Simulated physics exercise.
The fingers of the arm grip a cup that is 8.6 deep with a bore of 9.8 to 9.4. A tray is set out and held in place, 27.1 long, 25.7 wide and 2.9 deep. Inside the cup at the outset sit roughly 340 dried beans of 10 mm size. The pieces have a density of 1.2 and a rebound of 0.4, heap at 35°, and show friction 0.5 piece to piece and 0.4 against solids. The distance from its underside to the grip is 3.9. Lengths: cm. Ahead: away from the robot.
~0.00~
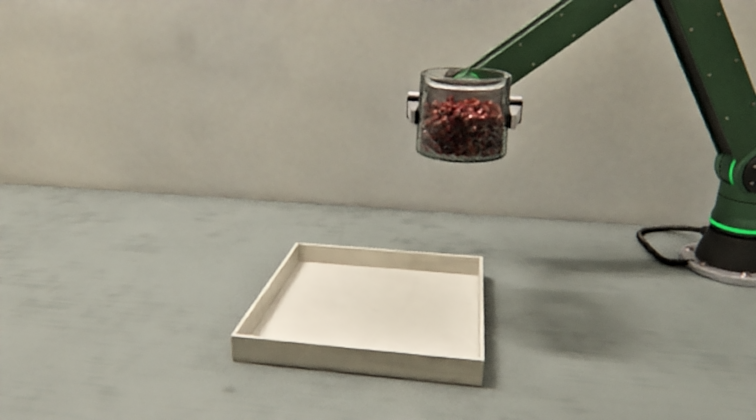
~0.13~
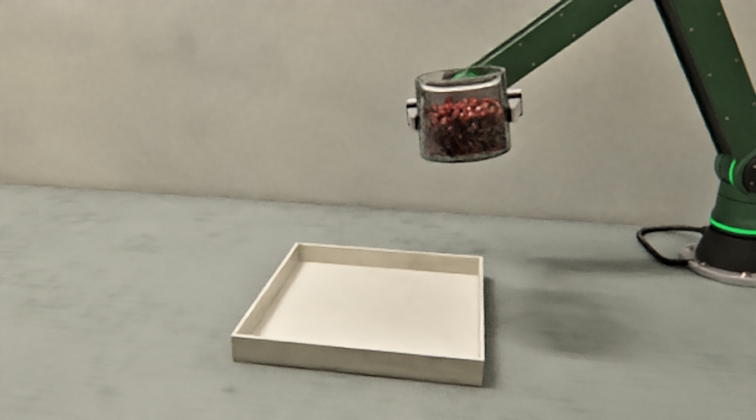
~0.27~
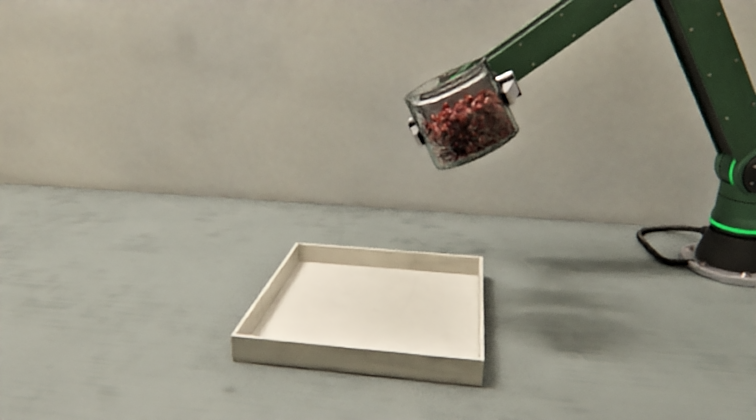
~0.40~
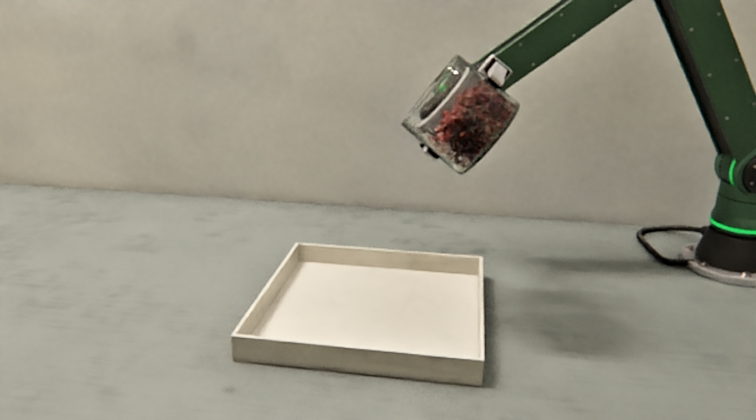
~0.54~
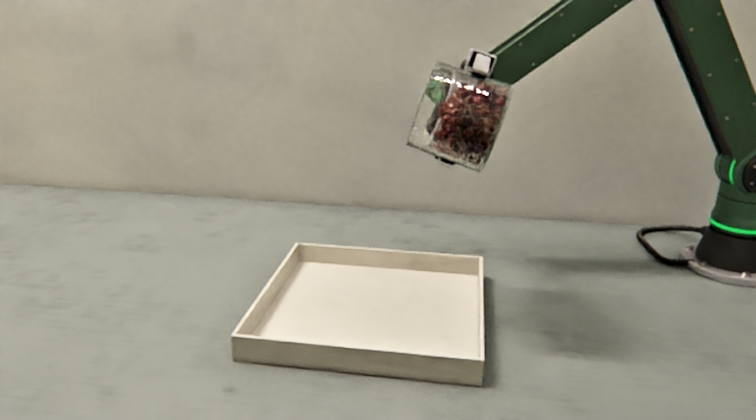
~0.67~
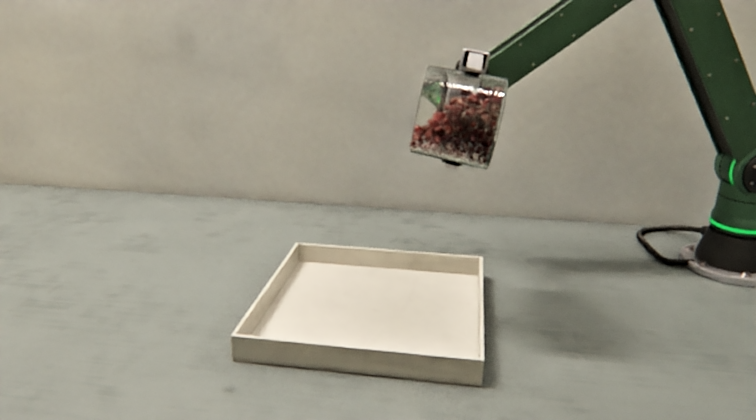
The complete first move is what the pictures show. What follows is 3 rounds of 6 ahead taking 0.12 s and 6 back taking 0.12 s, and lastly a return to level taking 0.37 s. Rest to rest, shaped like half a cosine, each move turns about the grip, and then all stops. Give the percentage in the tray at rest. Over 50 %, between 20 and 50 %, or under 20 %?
Over 50 %.
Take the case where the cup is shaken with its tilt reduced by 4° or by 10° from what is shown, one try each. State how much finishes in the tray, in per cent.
It would be around 75 and 60 per cent.
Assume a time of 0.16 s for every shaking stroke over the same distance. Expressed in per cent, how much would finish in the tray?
It would be some 75 %.
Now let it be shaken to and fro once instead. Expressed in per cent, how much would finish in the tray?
In that case it would be near 55 percent.
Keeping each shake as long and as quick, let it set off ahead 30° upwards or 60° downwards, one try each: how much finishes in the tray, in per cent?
First try some 90 %, second try some 30 %.
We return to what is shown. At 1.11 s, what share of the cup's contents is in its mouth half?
95 %.
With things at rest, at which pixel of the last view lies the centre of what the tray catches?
I'd say somewhere near (336, 302) in the final view.
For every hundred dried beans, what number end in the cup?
5 %.
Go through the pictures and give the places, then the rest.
In the first frame, cup middle at (463, 114), level; upper third of the load around (463, 117), from x 425 to 500, top at y 105; 338 in the cup.
In the second frame, cup middle at (462, 114), tilted 8° forward; upper third of the load around (469, 116), from x 425 to 505, top at y 105.
In the third frame, cup middle at (461, 115), tilted 28° forward; upper third of the load around (479, 114), from x 425 to 510, top at y 95.
In the fourth frame, cup middle at (460, 116), tilted 53° forward; upper third of the load around (481, 107), from x 430 to 510, top at y 85.
In the fifth frame, cup middle at (459, 117), tilted 73° forward; upper third of the load around (479, 102), from x 435 to 505, top at y 85.
In the sixth frame, cup middle at (459, 117), tilted 81° forward; upper third of the load around (477, 109), from x 415 to 500, top at y 90; 338 in the cup.
By 1.11 s, tilted 81° forward, highest piece 26 above the table; 182 in the tray, 102 in the cup, 21 on the table or floor, 33 in flight or on a rim.
By 1.54 s, tilted 52° forward, highest piece 24 above the table; 279 in the tray, 36 on the table or floor, 18 in the cup, 5 in flight or on a rim.
By 1.96 s, level, highest piece 26 above the table; 284 in the tray, 36 on the table or floor, 18 in the cup.
By 3.01 s, level, highest piece 26 above the table; 284 in the tray, 36 on the table or floor, 18 in the cup.
Final count, 284 in the tray, 36 on the table or floor, 18 in the cup. That is 84 % in the tray.
